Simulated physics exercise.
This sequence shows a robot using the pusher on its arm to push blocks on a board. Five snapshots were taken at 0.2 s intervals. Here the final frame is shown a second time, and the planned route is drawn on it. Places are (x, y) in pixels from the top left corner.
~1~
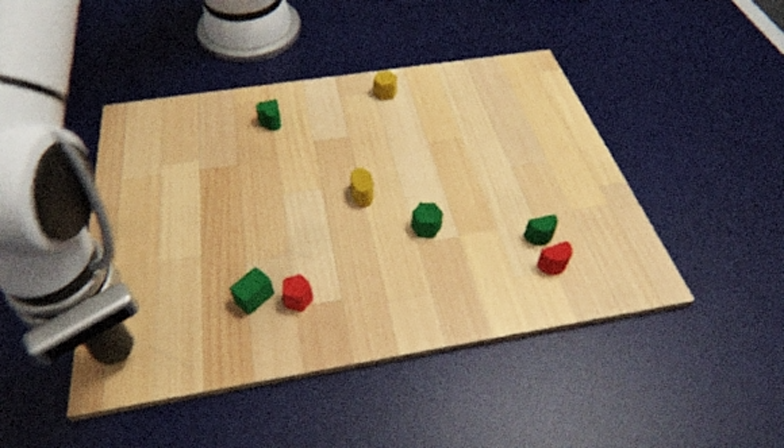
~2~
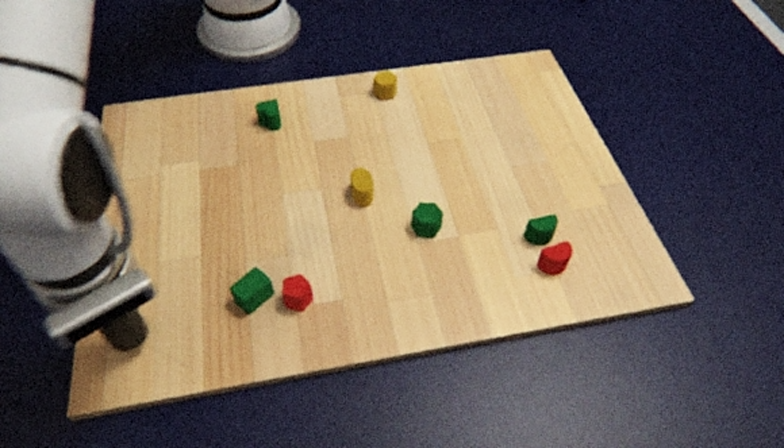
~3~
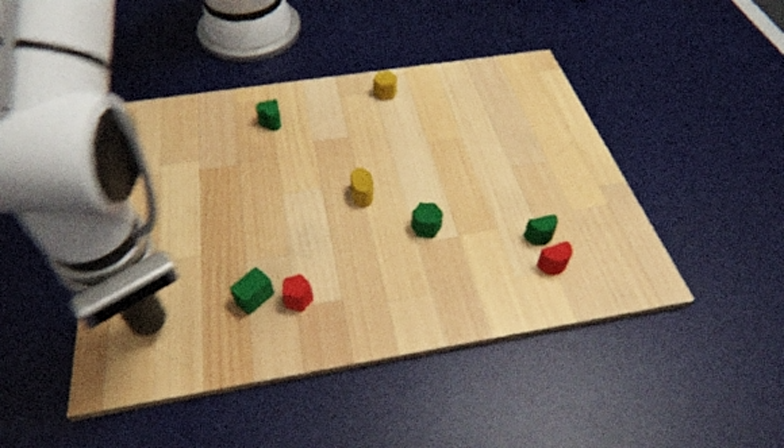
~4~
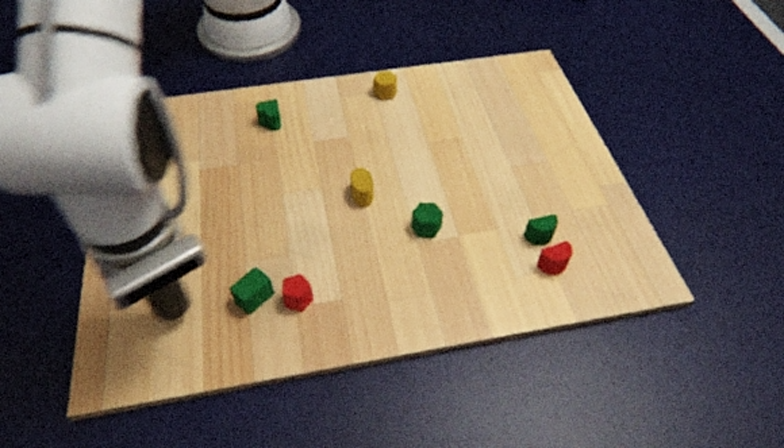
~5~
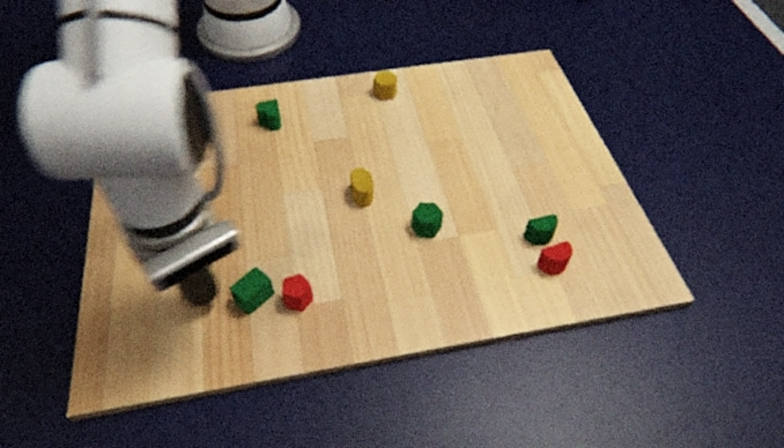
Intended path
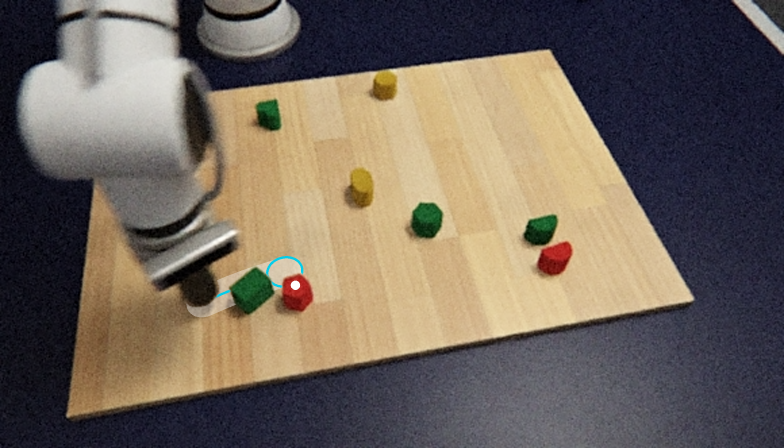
The clip opens on a white robot arm at the left of a wooden board scattered with green, red and yellow blocks, its dark tip near the lower-left corner. The arm moves steadily right and slightly up the board, drawing close to a green block beside a red one, while all the blocks stay still.
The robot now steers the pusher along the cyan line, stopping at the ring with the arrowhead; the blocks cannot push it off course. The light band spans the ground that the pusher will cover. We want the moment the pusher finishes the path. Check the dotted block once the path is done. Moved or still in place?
By the end it has moved.
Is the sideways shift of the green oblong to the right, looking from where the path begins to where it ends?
Final answer: Yes.
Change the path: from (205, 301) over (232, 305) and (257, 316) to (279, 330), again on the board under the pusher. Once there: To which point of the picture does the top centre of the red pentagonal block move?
Expect it around (315, 276).
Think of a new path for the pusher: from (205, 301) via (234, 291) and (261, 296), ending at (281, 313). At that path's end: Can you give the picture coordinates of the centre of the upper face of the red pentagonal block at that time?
I'd expect the centre of its top face to be at (335, 288).
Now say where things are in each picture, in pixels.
Lower end of the pusher (115, 349), tops of blocks, green oblong (250, 283), red pentagonal block (295, 285), in the first frame.
Pusher (129, 335), blocks as before, in the second frame.
Pusher (148, 321), blocks as before, in the third frame.
Pusher (172, 306), blocks as before, in the fourth frame.
Pusher (201, 293), green oblong (250, 283), red pentagonal block (295, 285), in the fifth frame.
The drawn path runs from (205, 301) through (245, 285) to (285, 272); the dot is on the red pentagonal block.
The first path, step by step. Halfway along, pusher (242, 276); green oblong (265, 283).
At the end, pusher (283, 263); green oblong (297, 278), turned 15° clockwise; red pentagonal block (317, 292), turned 60° clockwise.
